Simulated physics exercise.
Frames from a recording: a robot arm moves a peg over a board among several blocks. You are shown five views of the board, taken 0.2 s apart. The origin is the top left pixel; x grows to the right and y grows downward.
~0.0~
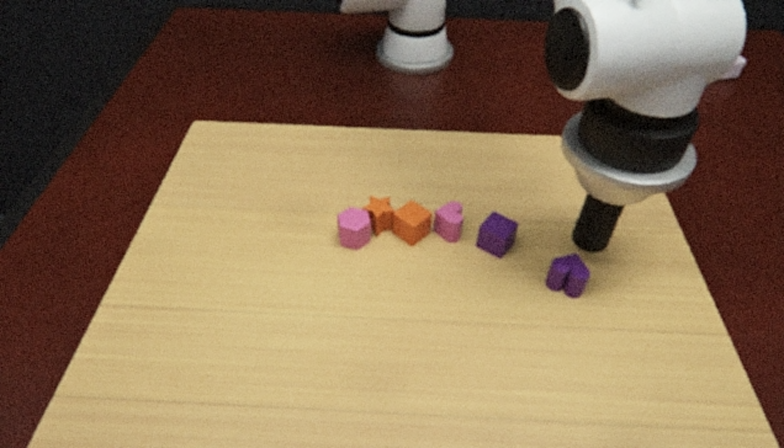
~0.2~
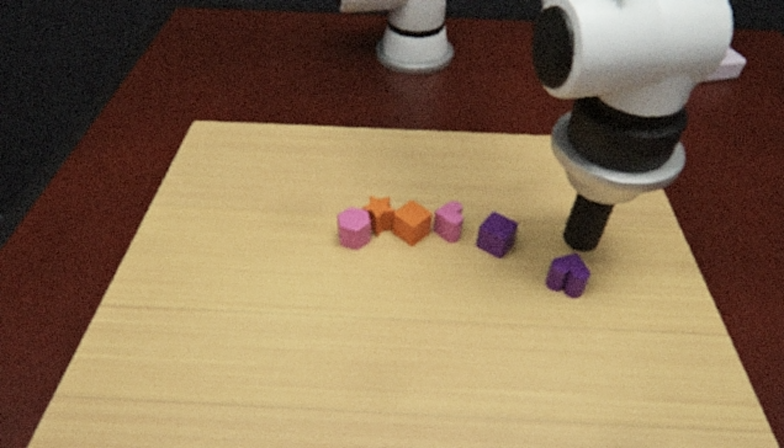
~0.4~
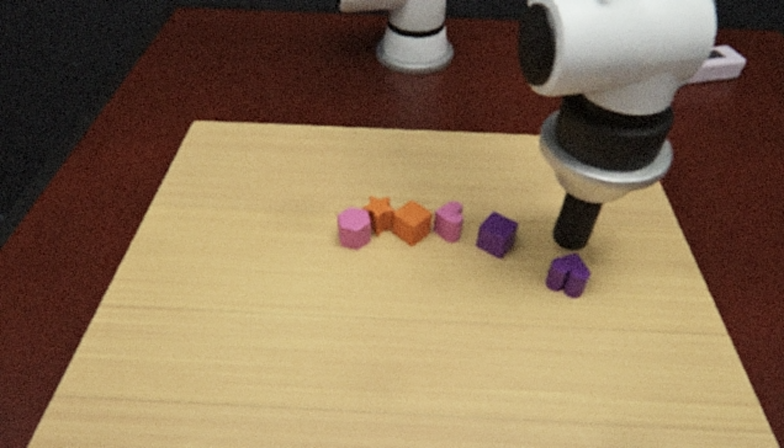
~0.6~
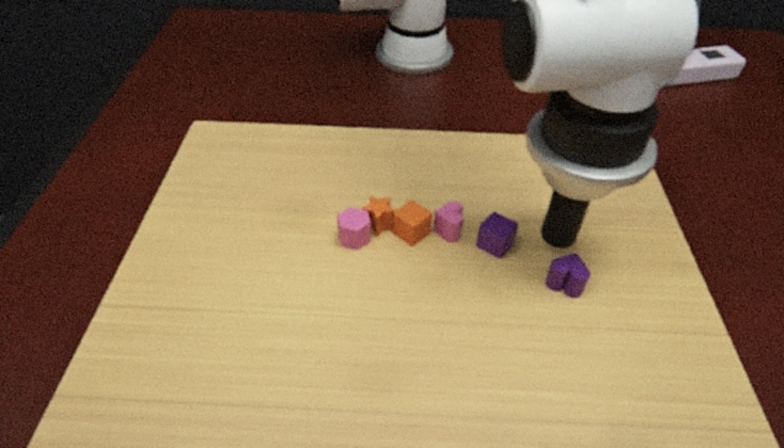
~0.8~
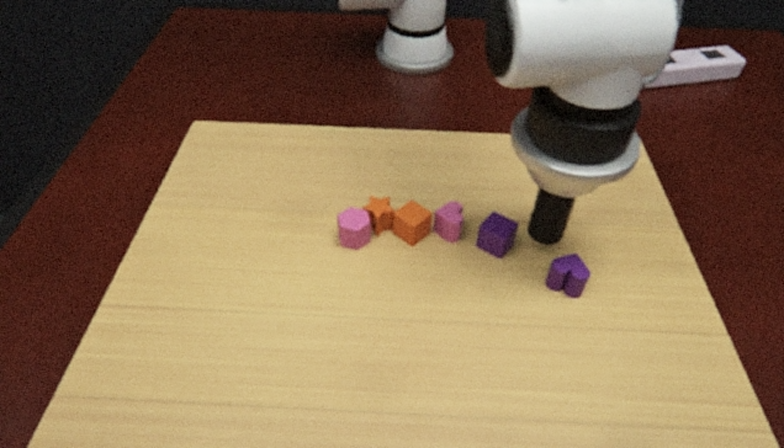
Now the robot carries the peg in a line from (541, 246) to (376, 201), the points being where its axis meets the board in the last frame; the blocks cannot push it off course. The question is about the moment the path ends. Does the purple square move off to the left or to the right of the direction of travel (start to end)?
The answer is left: Facing from the path's start to its end, that's where the purple square shifts.
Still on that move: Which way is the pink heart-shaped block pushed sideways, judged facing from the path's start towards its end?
Left side.
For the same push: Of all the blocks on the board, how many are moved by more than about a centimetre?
Counting only shifts above 1 cm, I get three or more blocks.
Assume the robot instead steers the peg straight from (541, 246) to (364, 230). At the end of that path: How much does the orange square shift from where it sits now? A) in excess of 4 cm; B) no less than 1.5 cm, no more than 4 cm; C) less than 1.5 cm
My answer is option A.
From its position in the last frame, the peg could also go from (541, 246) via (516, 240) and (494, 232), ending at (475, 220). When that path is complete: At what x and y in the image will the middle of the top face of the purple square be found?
Roughly at (469, 223).
On the path given first. One third of the way, peg at (485, 218); orange square at (409, 212); pink heart-shaped block at (440, 213), turned 65° clockwise; purple square at (464, 226), turned 75° anticlockwise.
Two thirds of the way, peg at (428, 202); orange star at (365, 202); orange square at (395, 211); pink heart-shaped block at (425, 216), turned 70° clockwise; purple square at (459, 229), turned 95° anticlockwise.
At the end, peg at (376, 187); orange star at (365, 202); orange square at (395, 211); pink heart-shaped block at (425, 216), turned 65° clockwise; purple square at (459, 229), turned 95° anticlockwise.
